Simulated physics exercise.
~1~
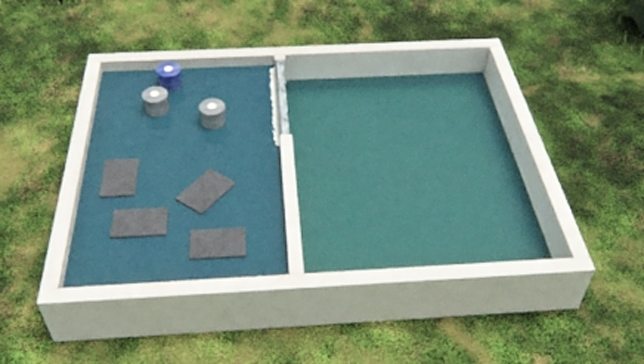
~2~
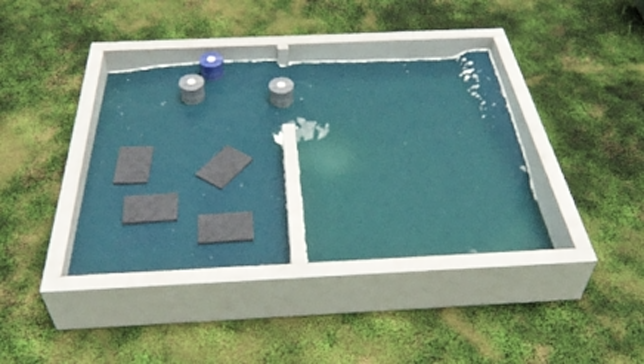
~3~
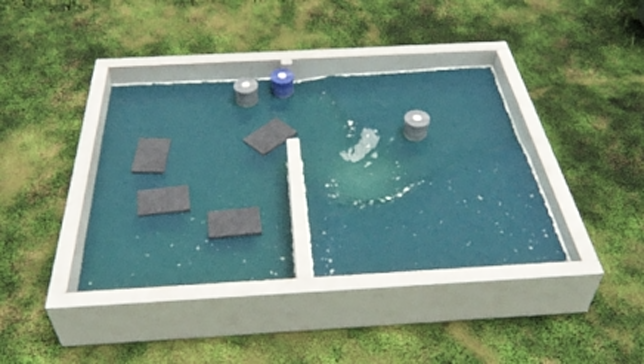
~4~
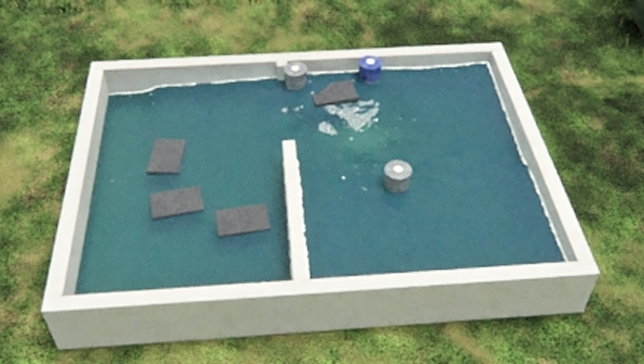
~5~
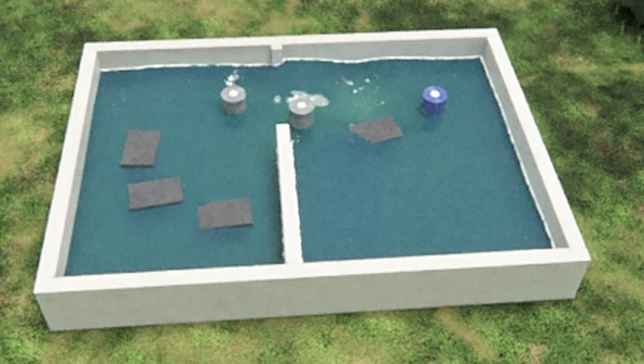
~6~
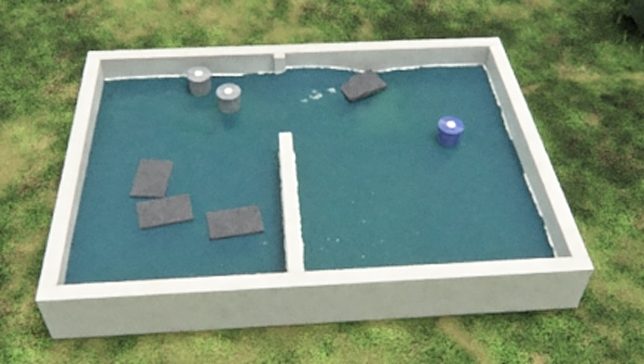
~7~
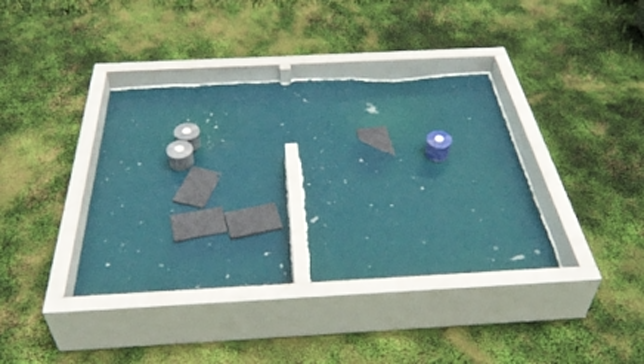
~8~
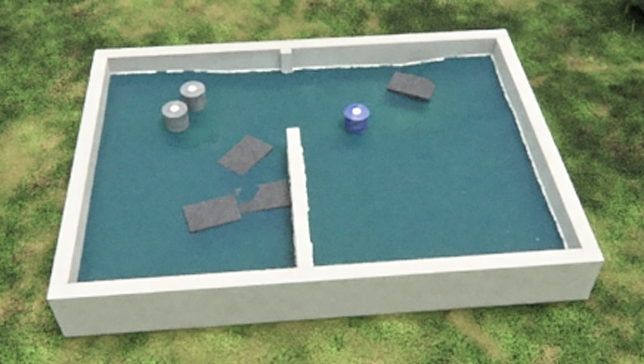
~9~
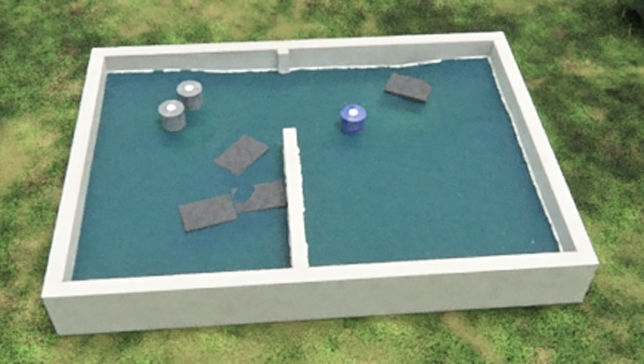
Water rushed through a gap in the wall splitting a white pool, sweeping the blue tub, a gray tub and a dark slab to the right. The gray tub drifted back left, while the blue tub and slab ended up still floating on the right.
